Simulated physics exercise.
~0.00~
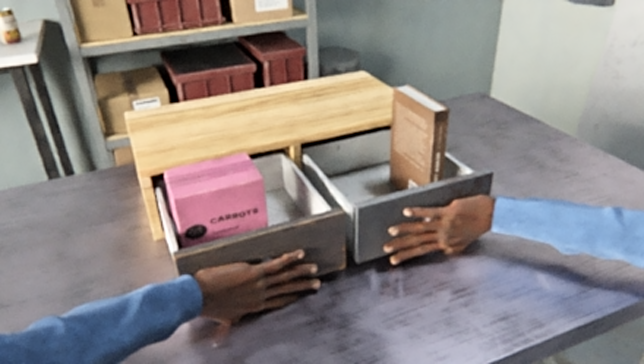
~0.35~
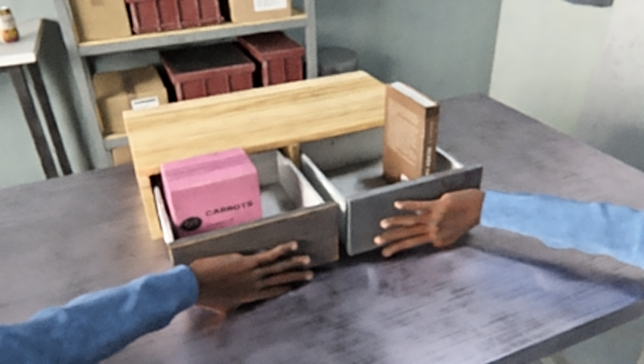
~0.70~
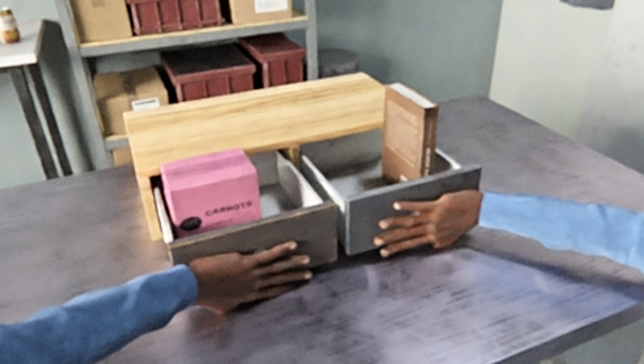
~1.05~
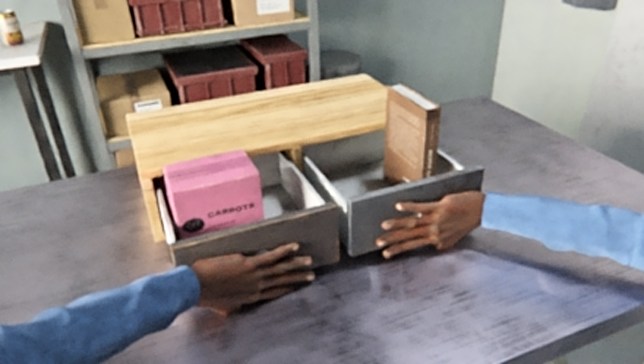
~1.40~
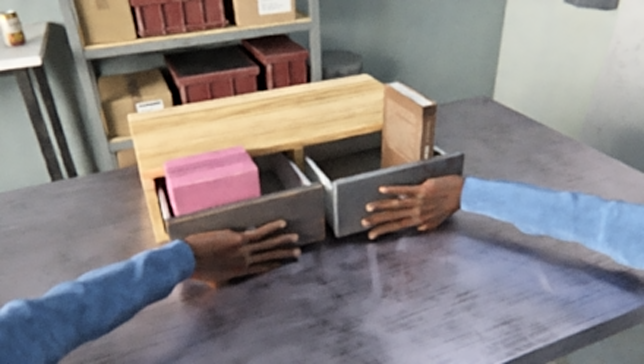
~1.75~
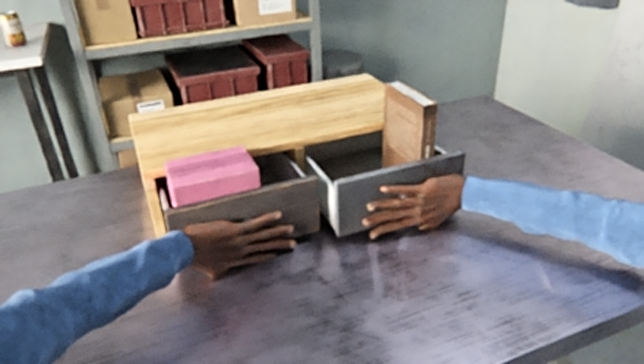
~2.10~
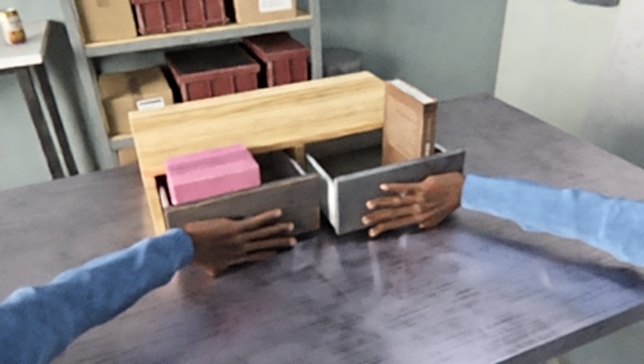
Two hands push a pair of filled drawers slightly inward, but both stay partly open.
